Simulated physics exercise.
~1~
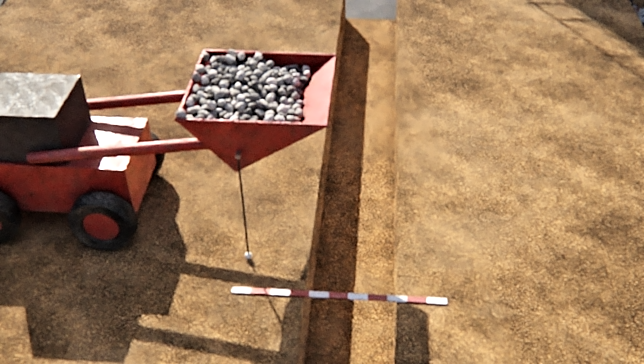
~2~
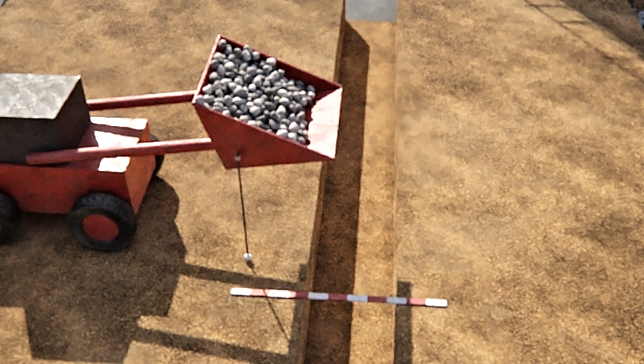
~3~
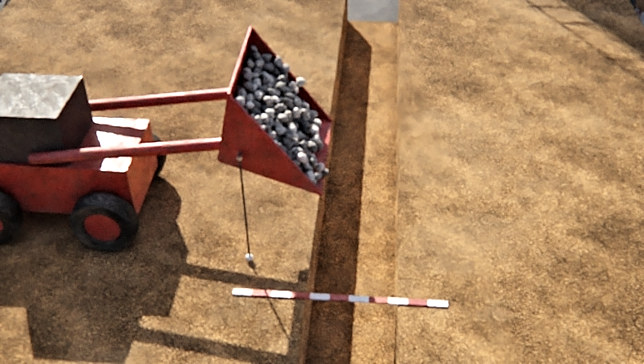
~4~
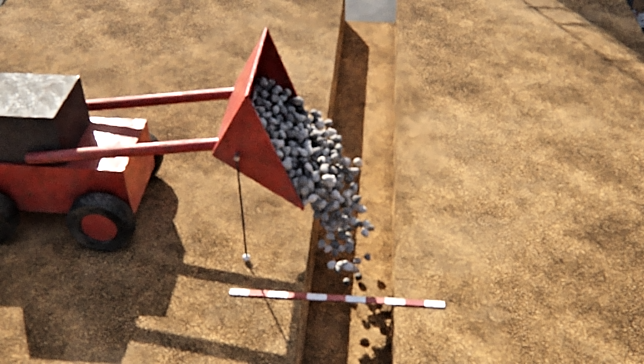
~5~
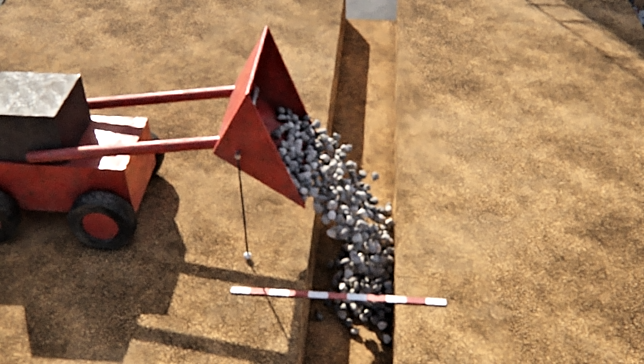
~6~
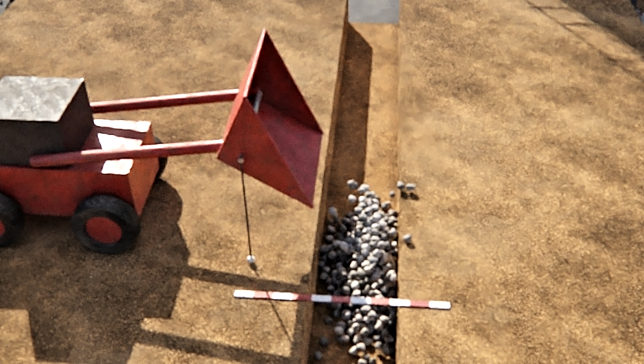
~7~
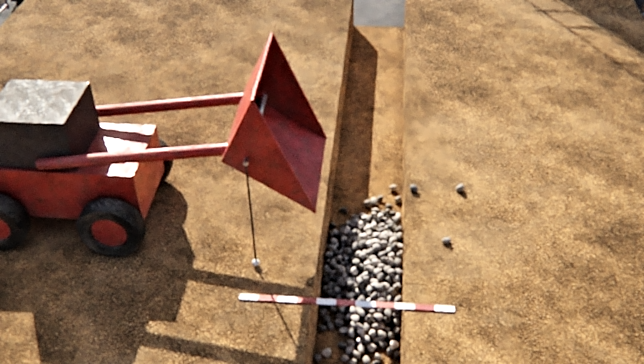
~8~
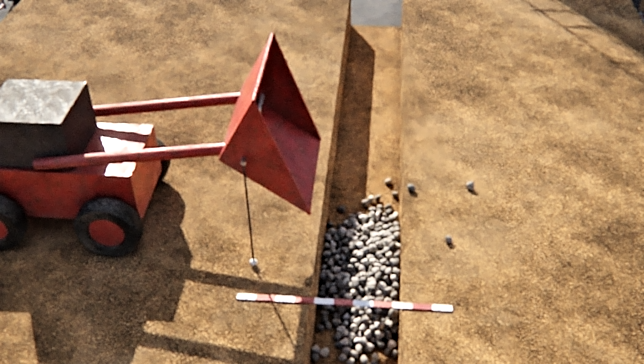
At the start, a small red loader on the left holds a bucket heaped with grey stones beside a straight trench in brown ground, with a striped staff lying across the trench. The bucket tips forward to the right, and the stones slide toward its lower edge. They then pour out in a thick stream, dropping into the trench around the staff. The bucket empties and stays tilted, jerking slightly, while a few stones bounce onto the ground at the right. At the end, nearly all the stones lie piled in the trench, with a few scattered beyond it.
